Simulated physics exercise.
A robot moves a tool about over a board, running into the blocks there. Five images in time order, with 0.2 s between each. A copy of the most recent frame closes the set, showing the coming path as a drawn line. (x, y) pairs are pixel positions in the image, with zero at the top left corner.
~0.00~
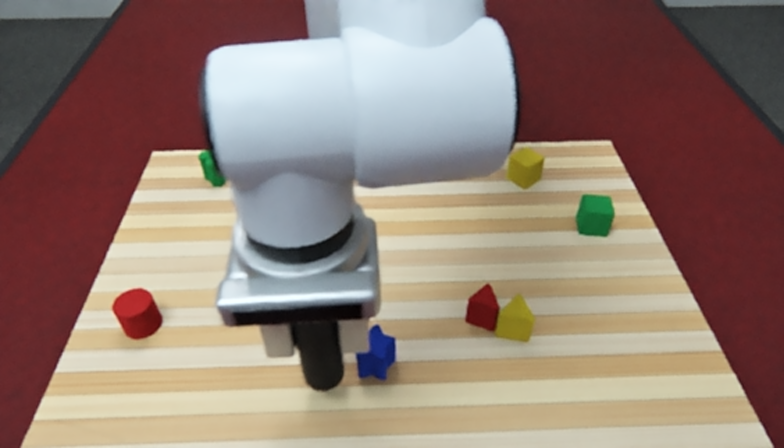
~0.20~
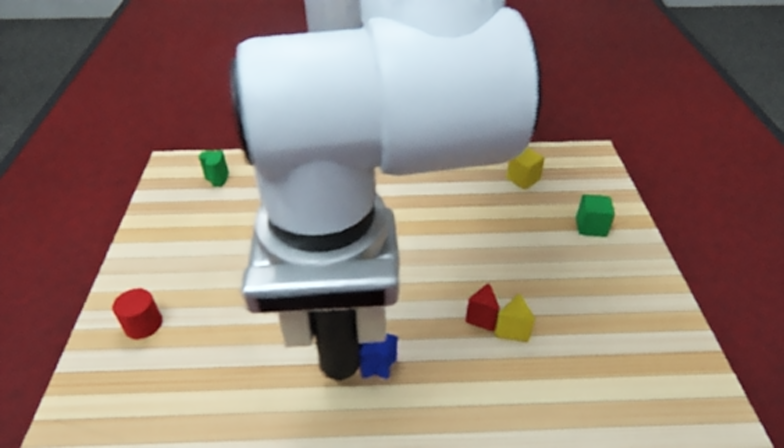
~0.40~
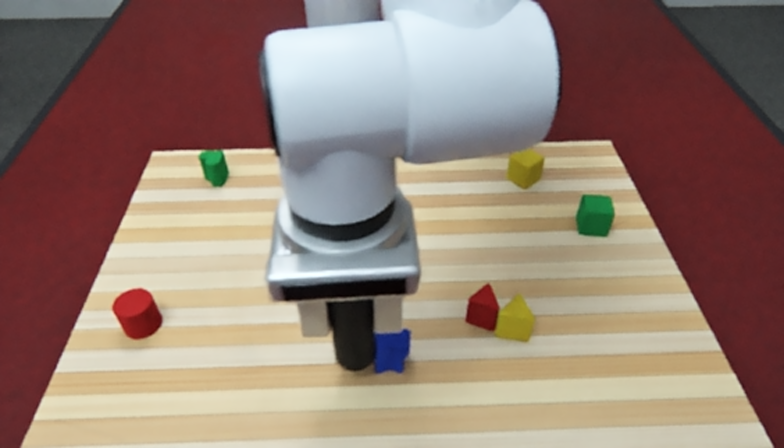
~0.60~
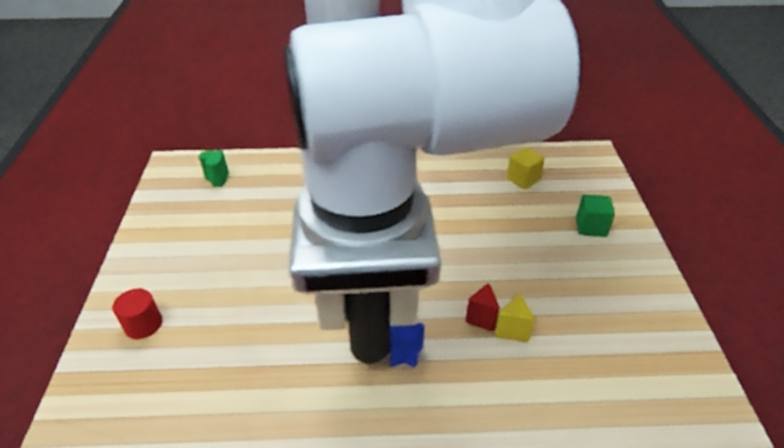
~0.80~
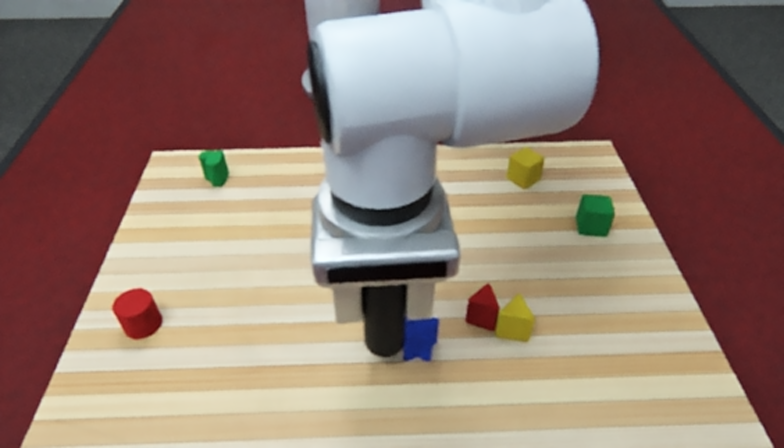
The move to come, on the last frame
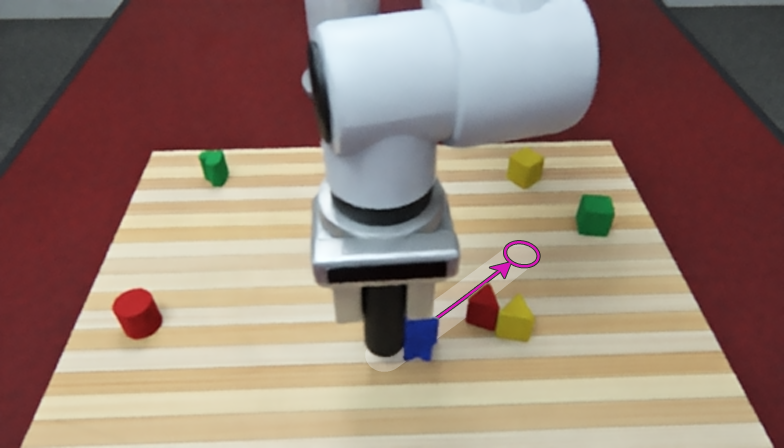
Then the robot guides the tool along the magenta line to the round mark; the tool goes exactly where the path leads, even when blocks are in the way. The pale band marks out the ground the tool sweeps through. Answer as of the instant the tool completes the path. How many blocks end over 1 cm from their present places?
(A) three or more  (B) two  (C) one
The one that fits is B, two.
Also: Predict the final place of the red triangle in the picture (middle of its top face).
I'd expect the centre of its top face to be at (540, 282).
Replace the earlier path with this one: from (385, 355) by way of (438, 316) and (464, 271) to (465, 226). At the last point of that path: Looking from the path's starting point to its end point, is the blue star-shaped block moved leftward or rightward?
Slides right.
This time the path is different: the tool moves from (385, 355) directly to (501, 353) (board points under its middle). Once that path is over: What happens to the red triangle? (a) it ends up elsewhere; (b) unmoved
Answer: A.
The drawn path runs straight from (385, 355) to (522, 254).
What follows on the original path. One third of the way, tool at (438, 304); blue star-shaped block at (473, 297), turned 20° clockwise; red triangle at (500, 291), turned 25° clockwise.
Two thirds of the way, tool at (484, 271); blue star-shaped block at (508, 282), turned 70° clockwise; red triangle at (538, 281), turned 80° clockwise; yellow triangle at (522, 308).
At the end, tool at (525, 240); blue star-shaped block at (509, 280), turned 85° clockwise; red triangle at (540, 282), turned 75° clockwise; yellow triangle at (522, 308); green square not moved.
